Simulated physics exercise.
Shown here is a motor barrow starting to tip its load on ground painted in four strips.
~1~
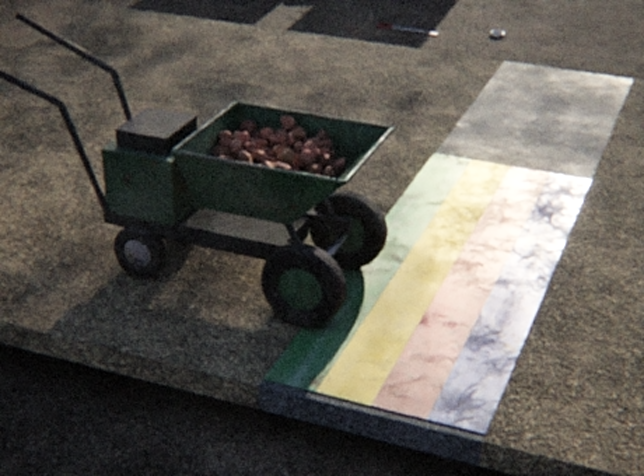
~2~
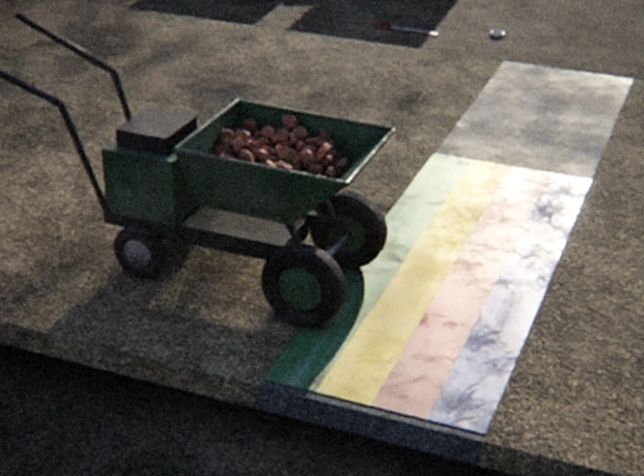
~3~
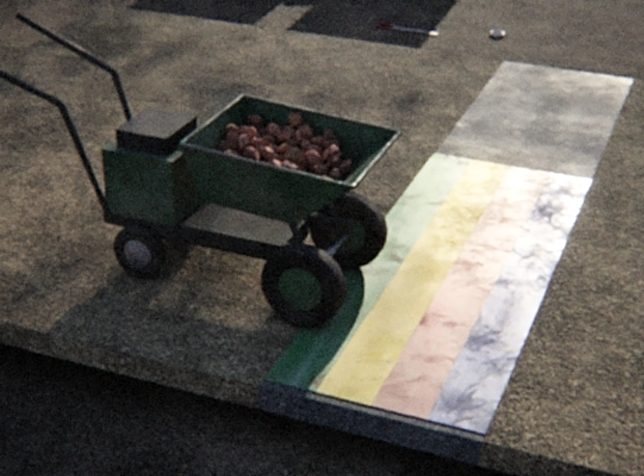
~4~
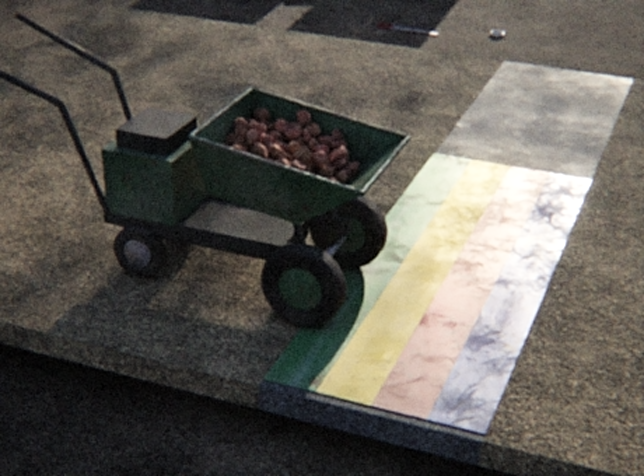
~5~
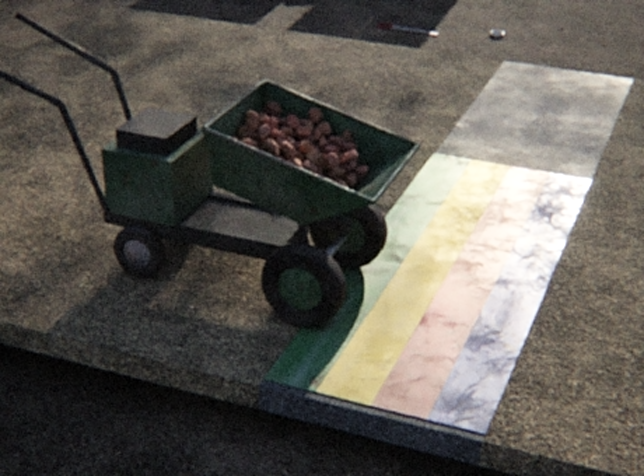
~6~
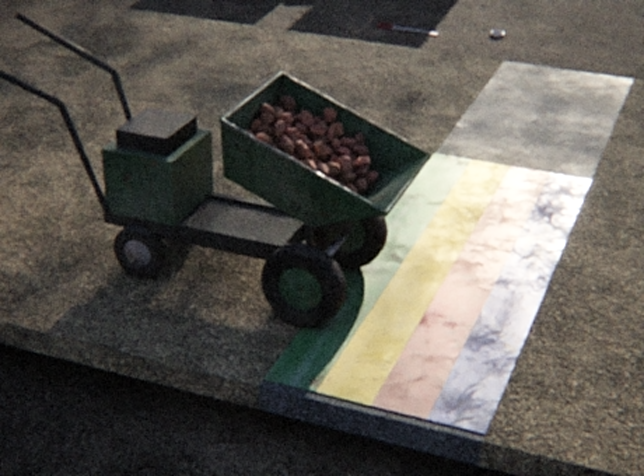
On rough ground beside coloured strips, a green motor barrow's skip of reddish lumps tilting gradually forward to the right.
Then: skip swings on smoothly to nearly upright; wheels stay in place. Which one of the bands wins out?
Blue wins out.
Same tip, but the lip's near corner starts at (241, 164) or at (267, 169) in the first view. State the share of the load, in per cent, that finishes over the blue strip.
About 0 percent at the first place and about 10 percent at the second.
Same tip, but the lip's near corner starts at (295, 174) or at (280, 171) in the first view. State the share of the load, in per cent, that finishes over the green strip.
About 0 percent at the first place and about 0 percent at the second.
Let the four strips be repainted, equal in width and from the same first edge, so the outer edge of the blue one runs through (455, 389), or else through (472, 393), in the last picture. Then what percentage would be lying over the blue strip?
Shares: Close to 30 %; close to 40 %.
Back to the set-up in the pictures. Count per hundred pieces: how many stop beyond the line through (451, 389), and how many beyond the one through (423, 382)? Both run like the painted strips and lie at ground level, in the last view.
Respectively 50 and 70 %.
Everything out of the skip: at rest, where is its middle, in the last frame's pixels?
Close to (496, 319), more or less.
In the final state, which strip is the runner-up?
Number two is red.
Soon after the last picture, skip tipped steeply; all in the skip.
A little later, skip tipped right over; about half in the skip; about a quarter over the red strip; about a quarter over the blue strip; a stray few off the paint.
Later still, skip tipped right over; about a quarter in the skip; a stray few over the yellow strip; about a quarter over the red strip; about a third over the blue strip; about a quarter off the paint.
At rest, skip tipped right over; about a quarter in the skip; none over the green strip; a stray few over the yellow strip; about a quarter over the red strip; about a third over the blue strip; about a quarter off the paint.
